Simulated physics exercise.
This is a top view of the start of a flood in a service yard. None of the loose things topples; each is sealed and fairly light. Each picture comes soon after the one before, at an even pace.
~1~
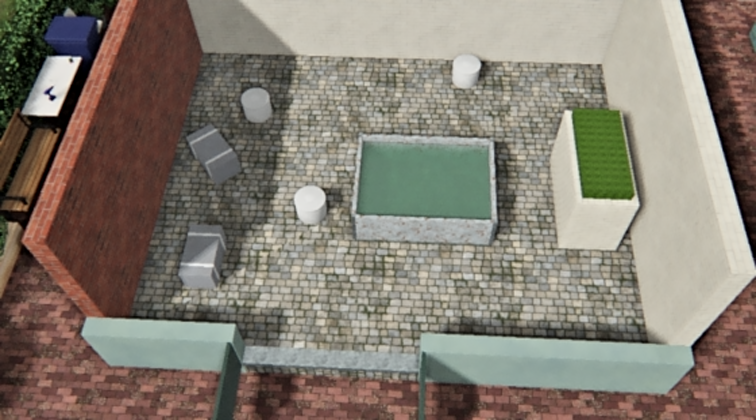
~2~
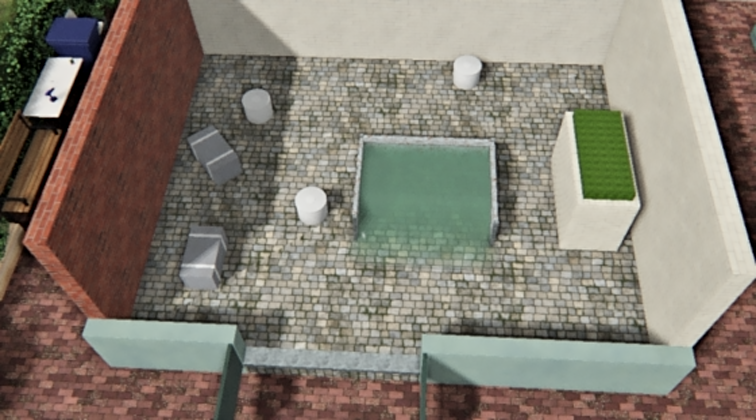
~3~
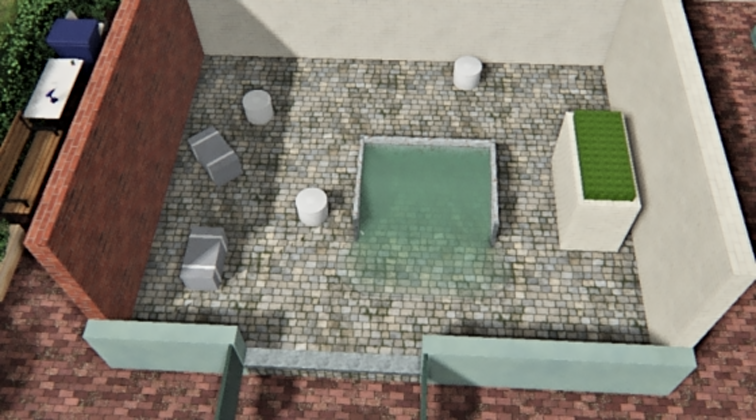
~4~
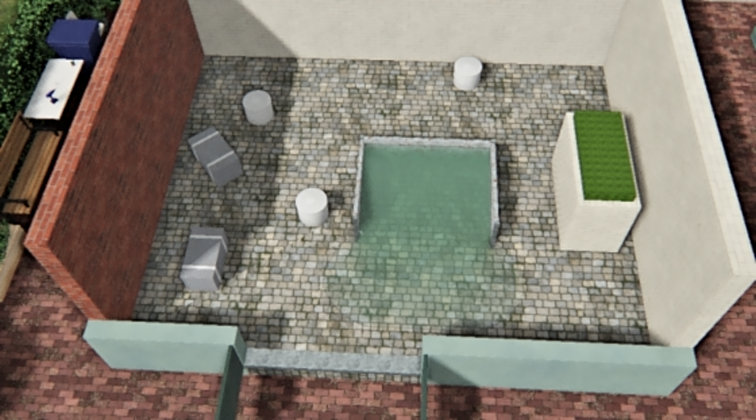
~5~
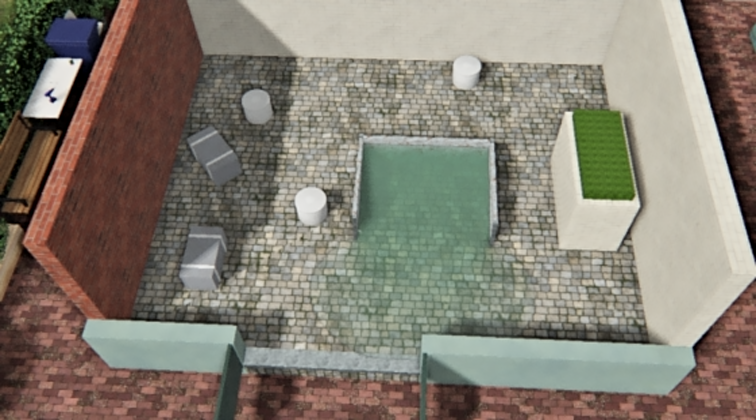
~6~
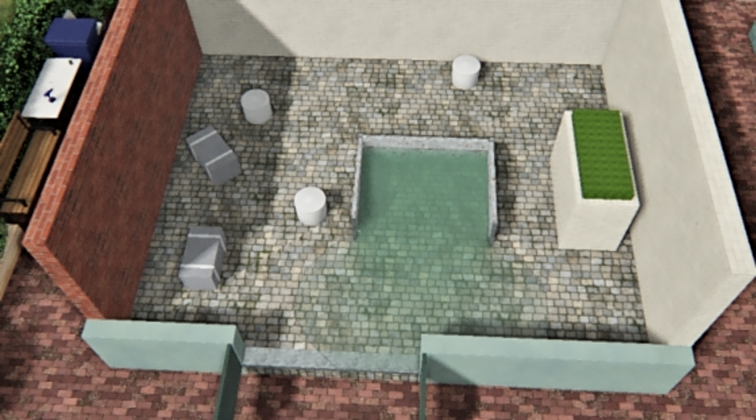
In this clip, seen from above, the front wall of a stone tank of green water in a walled paved yard disappears, and water spreads forward across the paving toward the entrance, while the surrounding blocks and white cylinders stay put.
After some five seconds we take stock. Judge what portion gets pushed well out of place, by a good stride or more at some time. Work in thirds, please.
Shy of a third.
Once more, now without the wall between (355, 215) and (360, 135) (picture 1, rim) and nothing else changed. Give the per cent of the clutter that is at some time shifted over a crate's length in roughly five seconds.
My figure is about 60 %.
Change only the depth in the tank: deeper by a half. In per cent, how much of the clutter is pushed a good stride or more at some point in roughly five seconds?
Some 0 per cent.
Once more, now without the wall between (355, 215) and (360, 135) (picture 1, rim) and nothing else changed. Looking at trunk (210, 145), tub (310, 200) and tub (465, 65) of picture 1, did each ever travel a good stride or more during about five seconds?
Taking them one at a time, the first gets shoved clear, the second gets shoved clear and the third not displaced that far.
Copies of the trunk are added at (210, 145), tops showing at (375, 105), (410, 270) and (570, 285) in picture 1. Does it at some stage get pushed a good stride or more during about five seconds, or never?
The first sits tight, the second travels far, the third travels far.
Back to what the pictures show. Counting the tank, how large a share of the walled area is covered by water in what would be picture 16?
Roughly 30 in a hundred.
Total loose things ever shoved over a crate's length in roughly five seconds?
0.
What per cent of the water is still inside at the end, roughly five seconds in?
52 %.
A moment on, 0 of 5 are well off their spots; 0 afloat.
Next, 0 of 5 are well off their spots; 0 afloat.
Later, 0 of 5 are well off their spots; 0 afloat.
In the end, 0 of 5 are well off their spots, and 0 have been at some point; 0 afloat.
